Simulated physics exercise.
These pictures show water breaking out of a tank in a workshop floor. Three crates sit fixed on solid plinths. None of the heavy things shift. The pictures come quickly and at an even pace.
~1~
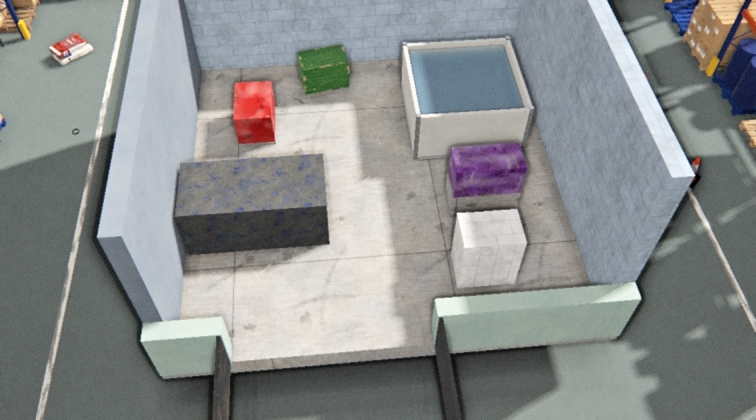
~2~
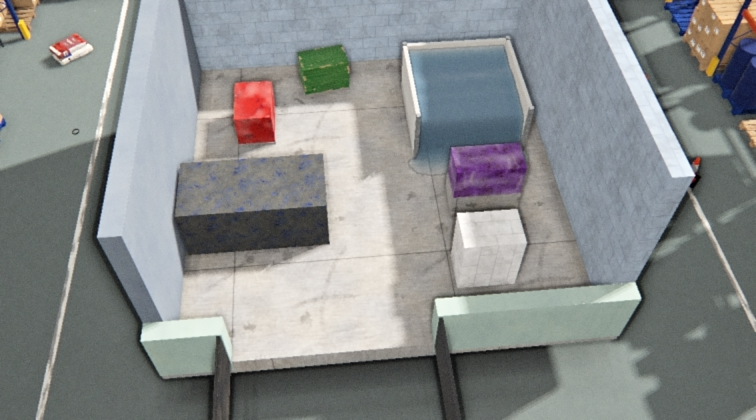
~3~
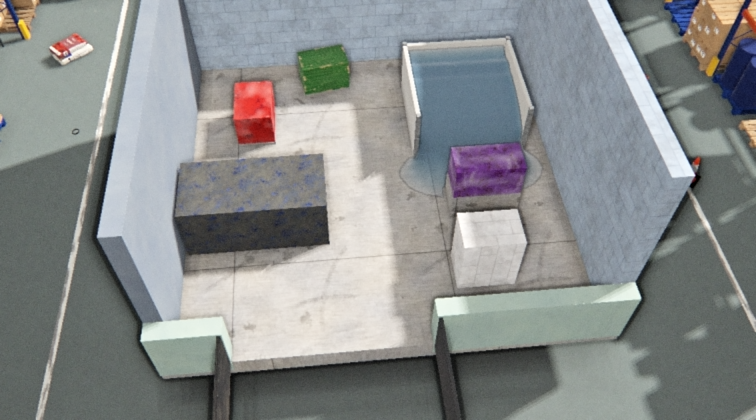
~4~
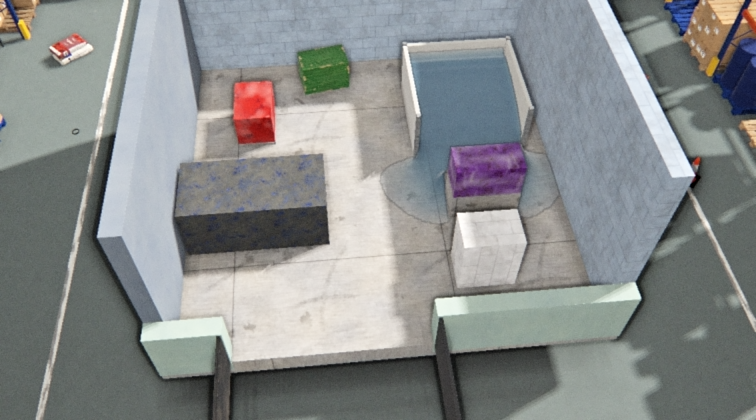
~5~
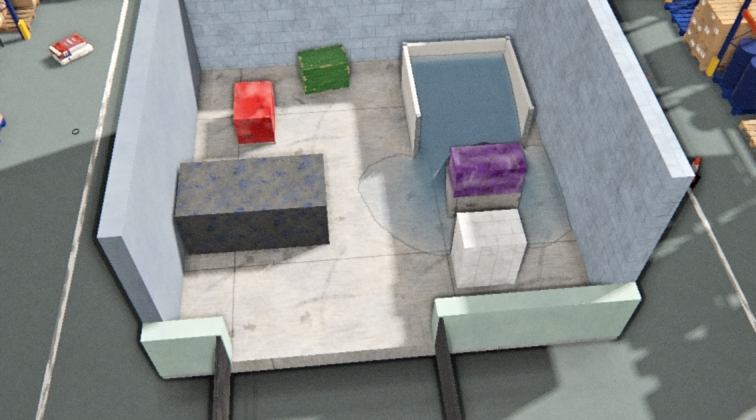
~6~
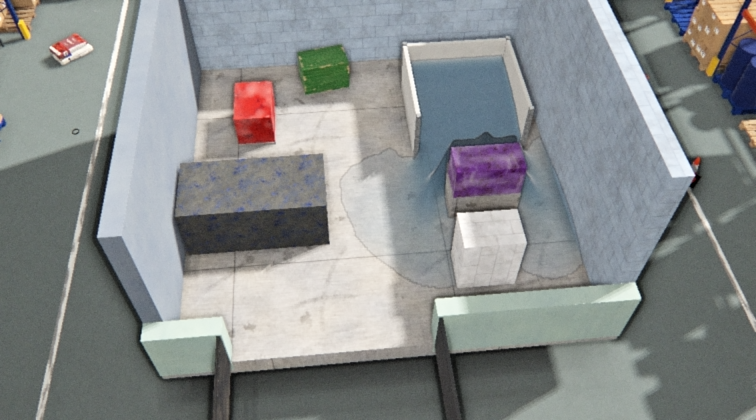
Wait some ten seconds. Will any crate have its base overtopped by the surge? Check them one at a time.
One by one: The red crate comes through with water on it. The green crate comes through with water on it. The purple crate comes through with water on it.
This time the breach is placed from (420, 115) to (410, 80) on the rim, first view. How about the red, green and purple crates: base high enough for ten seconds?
Here goes: Red crate - hit; green crate - hit; purple crate - left alone.
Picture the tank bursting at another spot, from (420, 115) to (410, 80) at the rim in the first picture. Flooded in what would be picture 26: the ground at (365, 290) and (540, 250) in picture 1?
Submerged, then untouched.
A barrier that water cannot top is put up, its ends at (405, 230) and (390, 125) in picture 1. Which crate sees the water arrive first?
The purple-painted one.
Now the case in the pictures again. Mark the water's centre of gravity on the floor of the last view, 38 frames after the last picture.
Somewhere around (397, 195) in the last view.
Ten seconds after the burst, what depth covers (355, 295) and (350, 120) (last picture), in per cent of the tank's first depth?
6 and 6 per cent respectively, roughly.
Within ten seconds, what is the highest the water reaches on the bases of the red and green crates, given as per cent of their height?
Close to 200 per cent, and close to 240 per cent, in that order.
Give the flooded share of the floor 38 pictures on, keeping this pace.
My estimate is roughly 95 percent.
A moment on, water covers 40 % of the floor; the red crate not reached, the green crate not reached, the purple crate water round its plinth.
Next, water covers 60 % of the floor; the red crate water round its plinth, the green crate not reached, the purple crate water round its plinth.
Then, water covers 75 % of the floor; the red crate water round its plinth, the green crate not reached, the purple crate water round its plinth.
Later, water covers 95 % of the floor; the red crate water round its plinth, the green crate water round its plinth, the purple crate water round its plinth.
In the end, water covers 100 % of the floor; the red crate was topped, the green crate was topped, the purple crate was topped.
